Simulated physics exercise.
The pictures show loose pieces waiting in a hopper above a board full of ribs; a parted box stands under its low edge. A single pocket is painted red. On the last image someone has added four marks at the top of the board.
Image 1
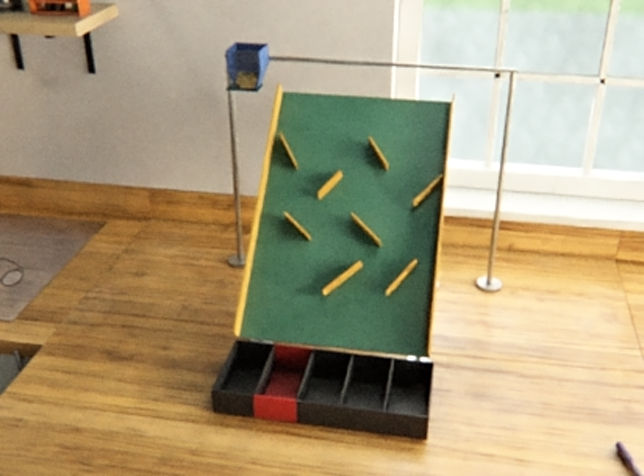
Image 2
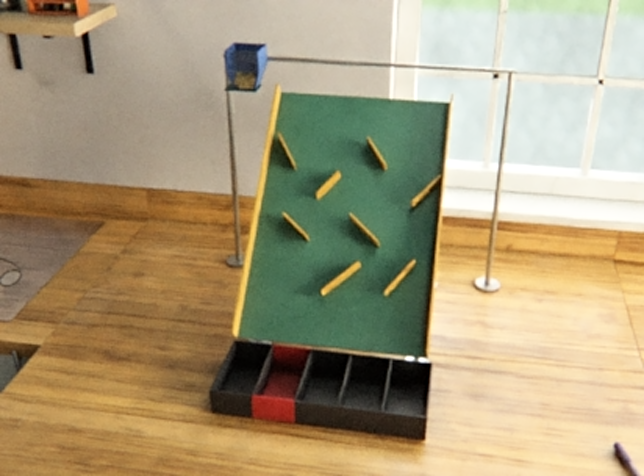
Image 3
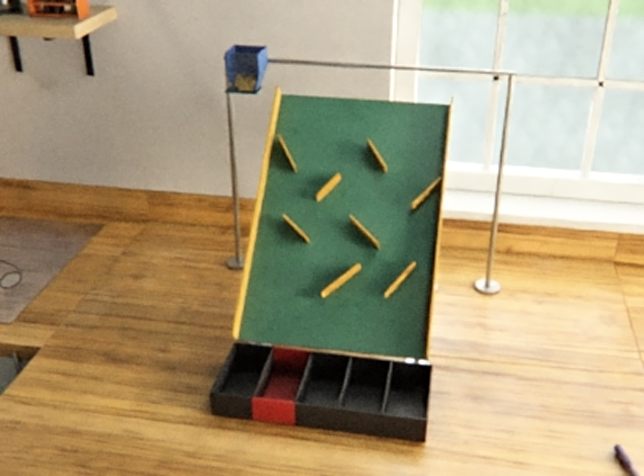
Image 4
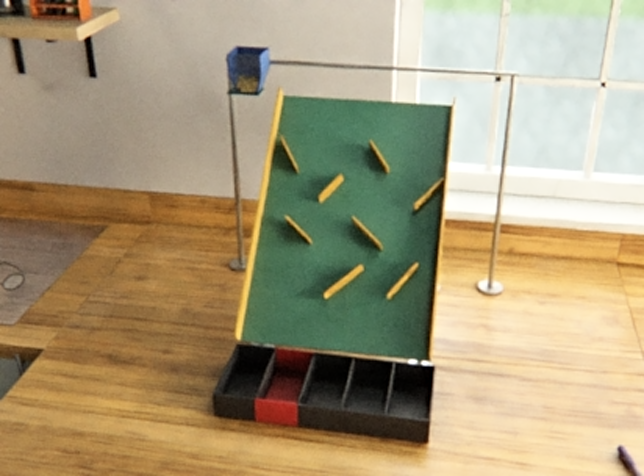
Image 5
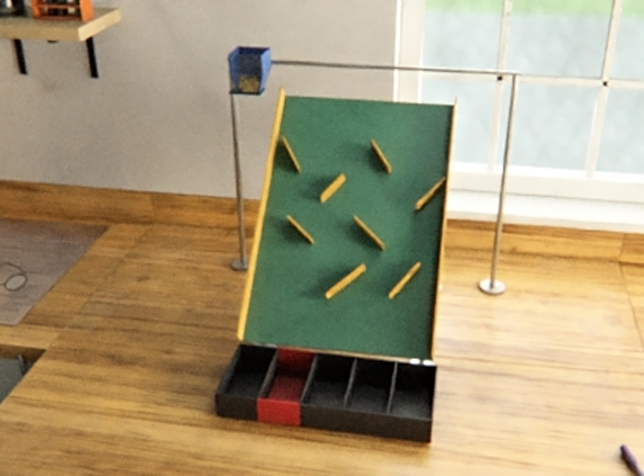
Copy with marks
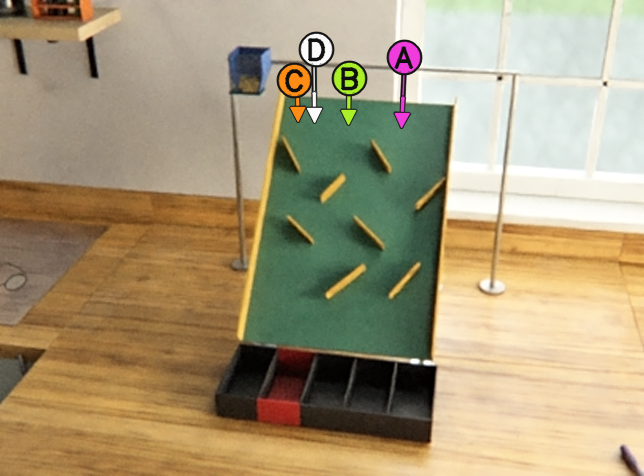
Nothing moves except a slight shake of the view around a green ribbed board.
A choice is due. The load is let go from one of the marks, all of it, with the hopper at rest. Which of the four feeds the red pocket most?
D.
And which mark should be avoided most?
That is mark A.
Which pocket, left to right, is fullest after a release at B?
It is the second one.
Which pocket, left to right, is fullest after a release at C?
The second from the left.
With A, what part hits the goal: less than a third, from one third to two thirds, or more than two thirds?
Less than a third.
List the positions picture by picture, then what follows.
In the first frame, hopper at (248, 78), soya beans, door shut.
In the second frame, ribs (278, 132) to (294, 164), (368, 137) to (385, 165), (316, 194) to (339, 171).
In the third frame, ribs (412, 205) to (442, 177), (283, 214) to (307, 238), (350, 216) to (379, 244).
In the fourth frame, ribs (324, 295) to (362, 265), (388, 296) to (417, 263).
In the fifth frame, red pocket at (279, 411), number 2 of 5 from the left.
On the marked copy, mark A meets the board at (401, 122); mark B meets the board at (348, 119); mark C meets the board at (297, 116); mark D meets the board at (314, 117).
Choosing A, a small part in the red pocket, nearly all in other pockets.
Choosing B, about half in the red pocket, about half in other pockets.
Choosing C, about two thirds in the red pocket, about a third in other pockets.
Choosing D, nearly all in the red pocket, a small part in other pockets.
